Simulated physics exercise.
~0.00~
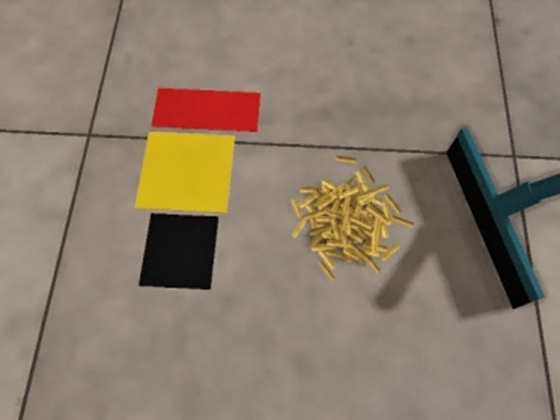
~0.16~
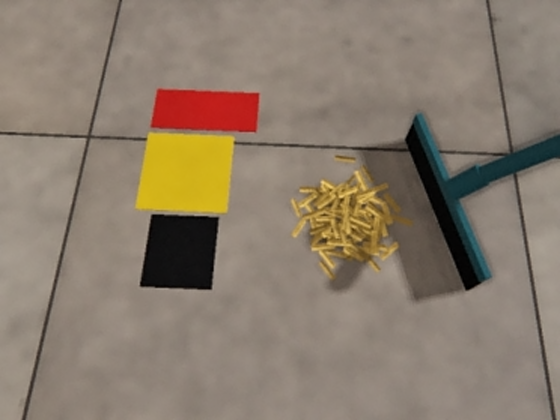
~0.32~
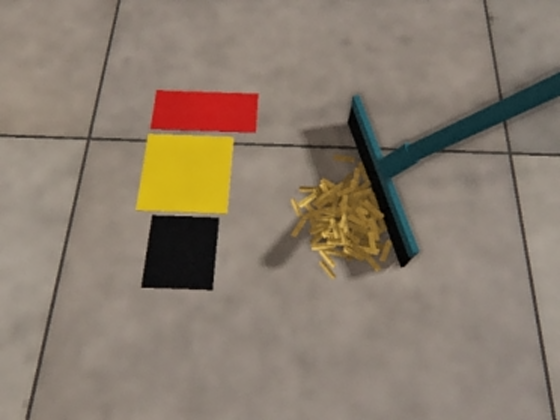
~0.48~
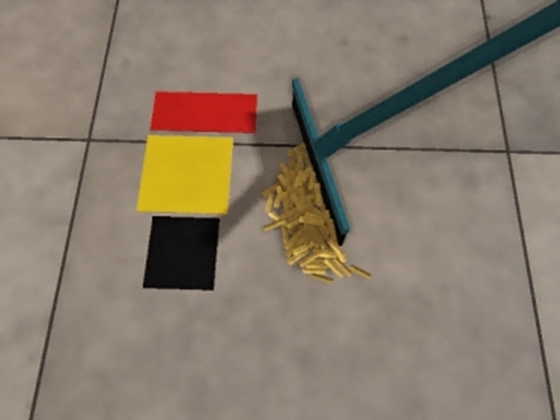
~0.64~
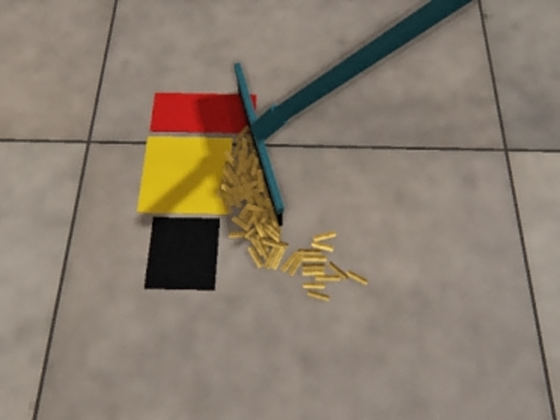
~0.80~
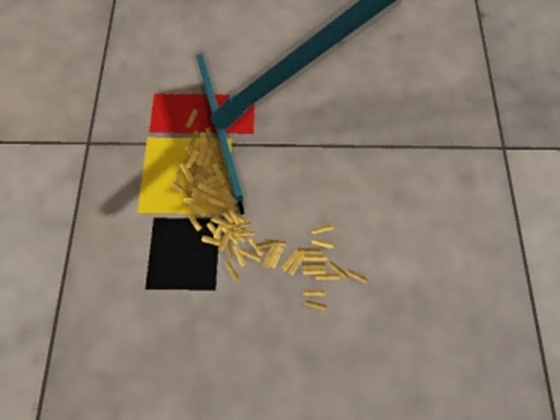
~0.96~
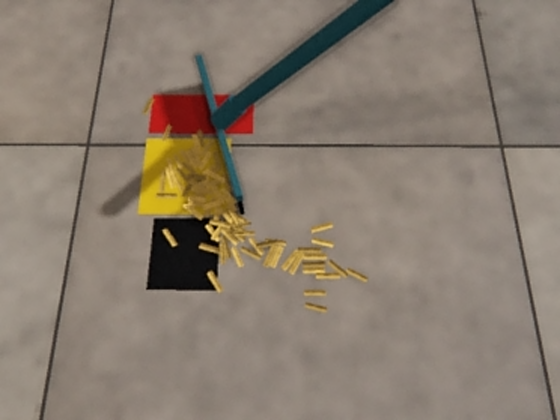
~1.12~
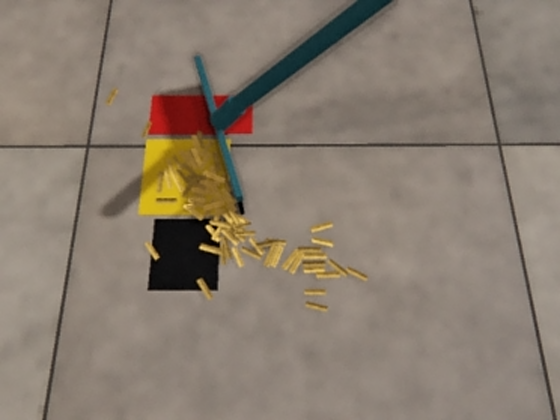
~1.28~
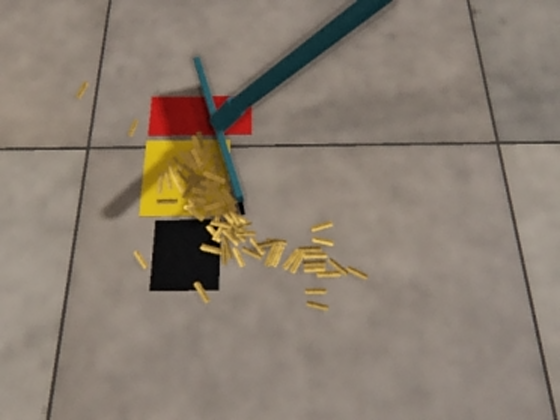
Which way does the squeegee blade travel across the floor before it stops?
The squeegee blade travels to the left, pushing into the pasta as it goes.
